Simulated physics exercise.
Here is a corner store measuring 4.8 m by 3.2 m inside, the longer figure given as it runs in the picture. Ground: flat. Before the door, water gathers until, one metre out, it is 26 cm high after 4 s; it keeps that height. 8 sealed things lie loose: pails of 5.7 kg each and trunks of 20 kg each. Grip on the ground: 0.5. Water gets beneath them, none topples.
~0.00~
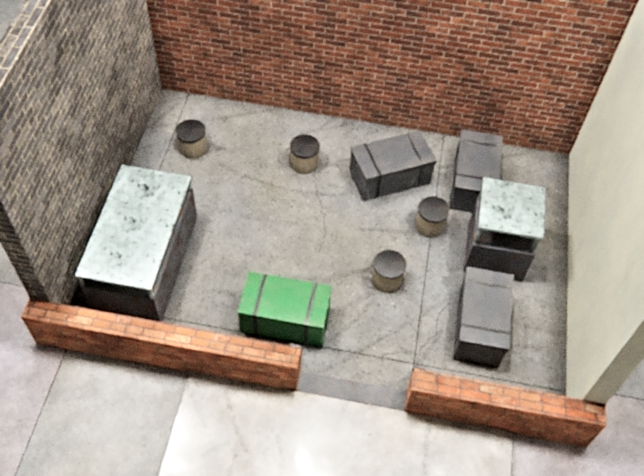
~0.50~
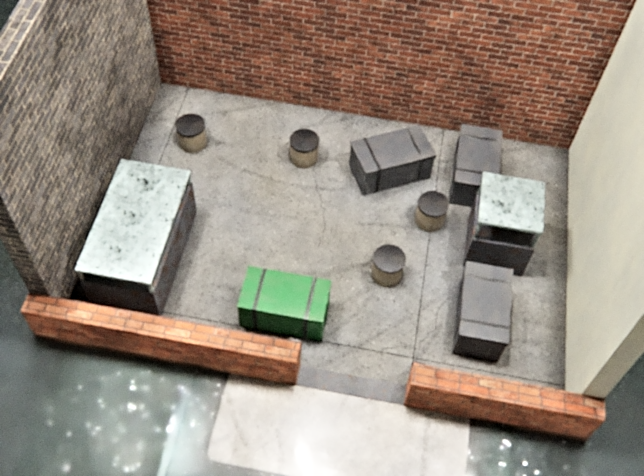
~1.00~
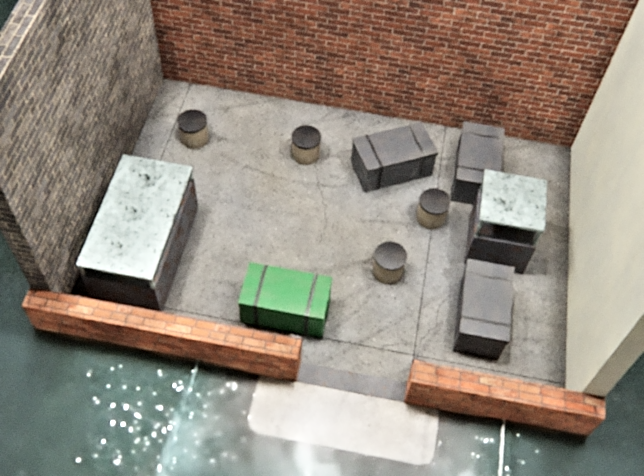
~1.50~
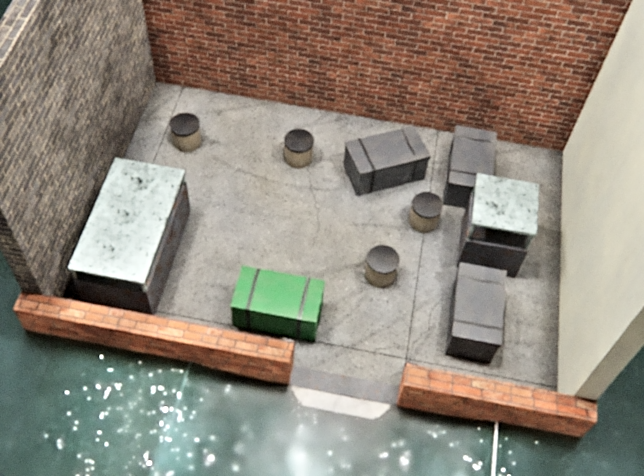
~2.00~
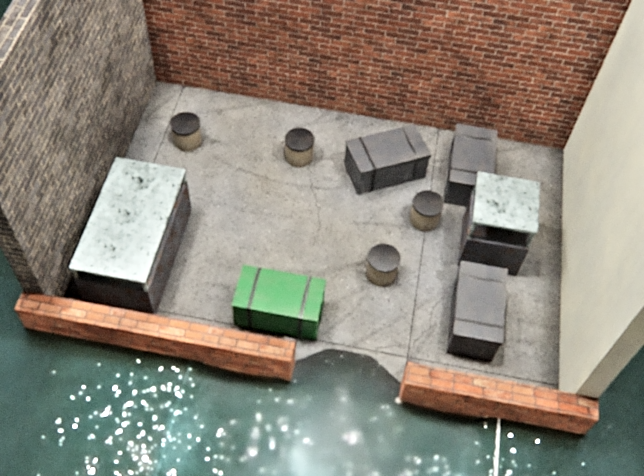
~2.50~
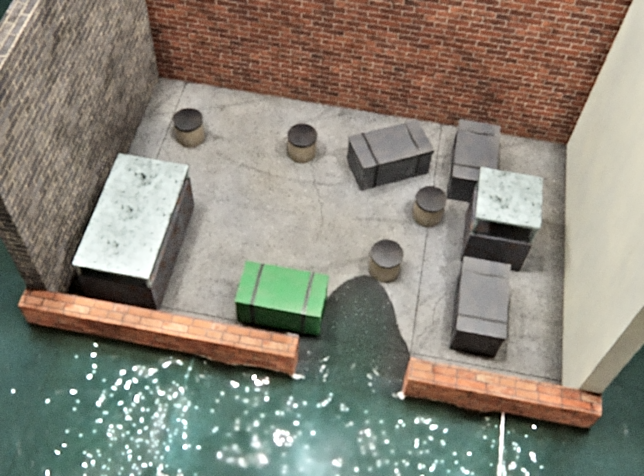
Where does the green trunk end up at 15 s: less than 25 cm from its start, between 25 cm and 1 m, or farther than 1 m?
By 15 s the green trunk moves between 25 cm and 1 m.
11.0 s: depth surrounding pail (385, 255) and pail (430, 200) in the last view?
12 and 12 cm.
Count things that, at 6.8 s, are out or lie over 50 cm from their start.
My count gives 6.
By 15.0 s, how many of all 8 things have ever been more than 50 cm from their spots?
The number is 8.
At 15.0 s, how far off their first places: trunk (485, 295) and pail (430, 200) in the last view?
In that order: 150 cm, 140 cm.
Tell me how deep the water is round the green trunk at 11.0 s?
Near 7 cm deep.
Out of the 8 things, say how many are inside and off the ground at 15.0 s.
Count at that moment: 8.
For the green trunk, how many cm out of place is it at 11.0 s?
By that time, close to 80 cm.
After 3.5 s the green trunk is near (282, 286), 0.0 m from its start, aground; 0 afloat.
After 6.8 s the green trunk is near (237, 241), 0.7 m from its start, aground; 4 afloat.
After 11.0 s the green trunk is near (199, 254), 0.9 m from its start, afloat; 8 afloat.
After 15.0 s the green trunk is near (228, 243), 0.7 m from its start, afloat; 8 afloat.
